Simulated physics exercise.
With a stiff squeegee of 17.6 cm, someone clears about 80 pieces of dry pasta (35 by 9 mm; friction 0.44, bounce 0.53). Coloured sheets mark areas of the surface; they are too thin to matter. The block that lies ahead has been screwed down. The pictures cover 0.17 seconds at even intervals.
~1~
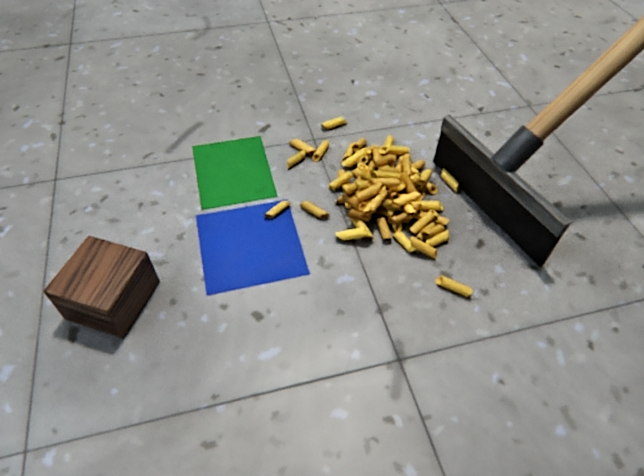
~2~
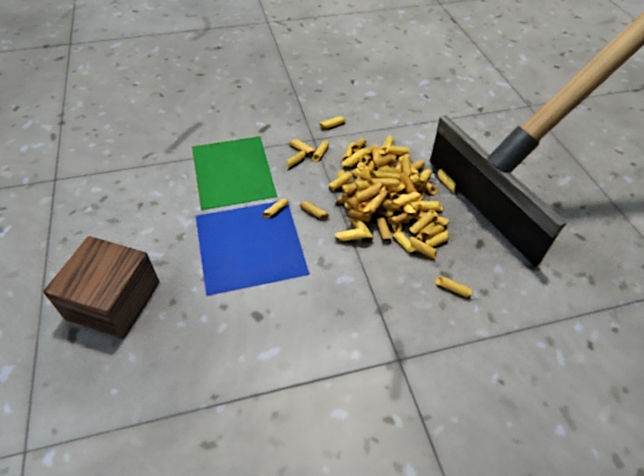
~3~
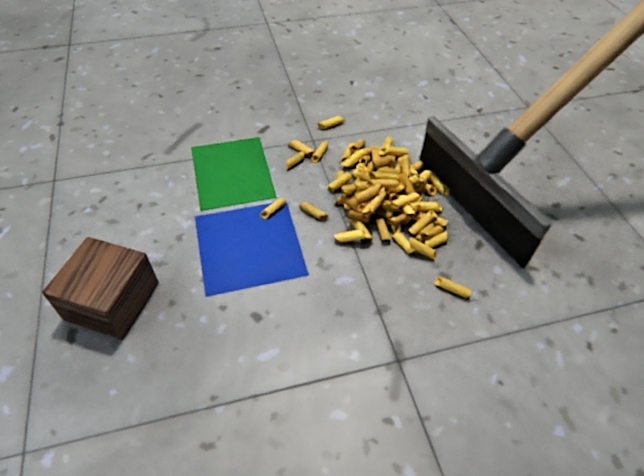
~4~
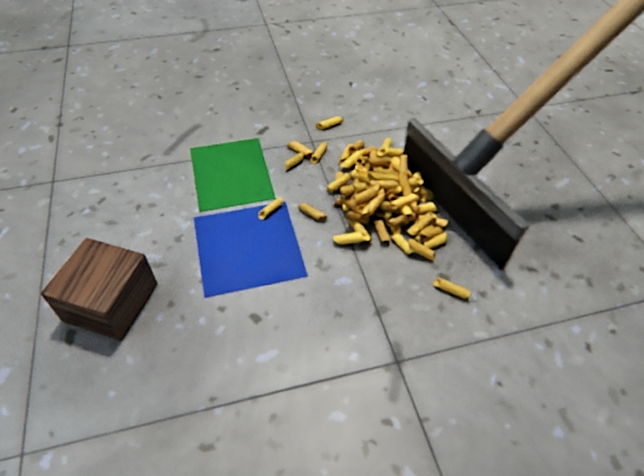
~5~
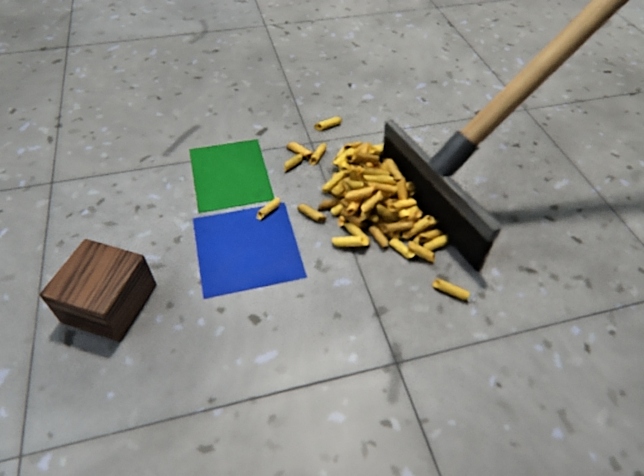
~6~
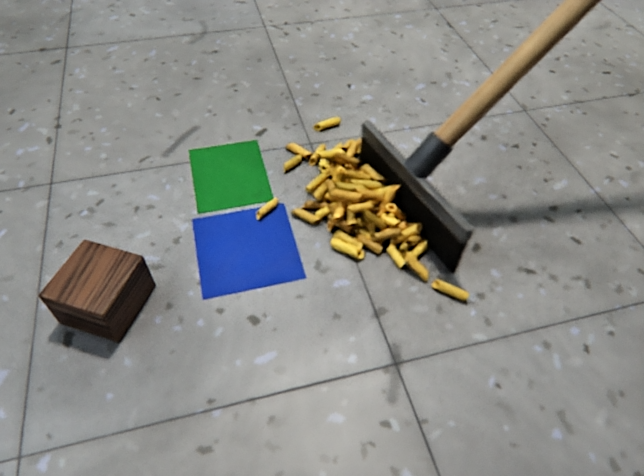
A black squeegee with a wooden handle slid left across the gray floor, reached a pile of yellow pasta pieces and pushed them toward the blue and green mats, while a wooden block sat still.
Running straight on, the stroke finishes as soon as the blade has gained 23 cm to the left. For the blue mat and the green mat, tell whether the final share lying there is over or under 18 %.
Blue mat - over, green mat - under.
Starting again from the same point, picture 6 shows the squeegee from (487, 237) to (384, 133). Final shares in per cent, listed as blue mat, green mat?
The blue mat ends with 35 per cent and the green mat with 10 per cent.
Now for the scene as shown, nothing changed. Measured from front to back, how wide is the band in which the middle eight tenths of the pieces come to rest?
About 24 cm.
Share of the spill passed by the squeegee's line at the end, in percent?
Roughly 15 percent.
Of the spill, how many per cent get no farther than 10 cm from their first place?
Some 15 in a hundred.
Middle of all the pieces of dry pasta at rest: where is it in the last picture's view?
Around (218, 235).
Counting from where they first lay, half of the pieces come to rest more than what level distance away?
That comes to roughly 20 cm.
Then, 0.16 s after the last picture, squeegee 20 cm from its start, spill 20 cm wide; blue mat 45 %, green mat 25 %, off the mats 30 %.
Then, 0.31 s after the last picture, squeegee 23 cm from its start, spill 25 cm wide; blue mat 35 %, green mat 10 %, off the mats 50 %.
Then, 0.45 s after the last picture, squeegee 23 cm from its start, spill 28 cm wide; blue mat 35 %, green mat 10 %, off the mats 60 %.
In the end, blue mat 35 %, green mat 10 %, off the mats 60 %.
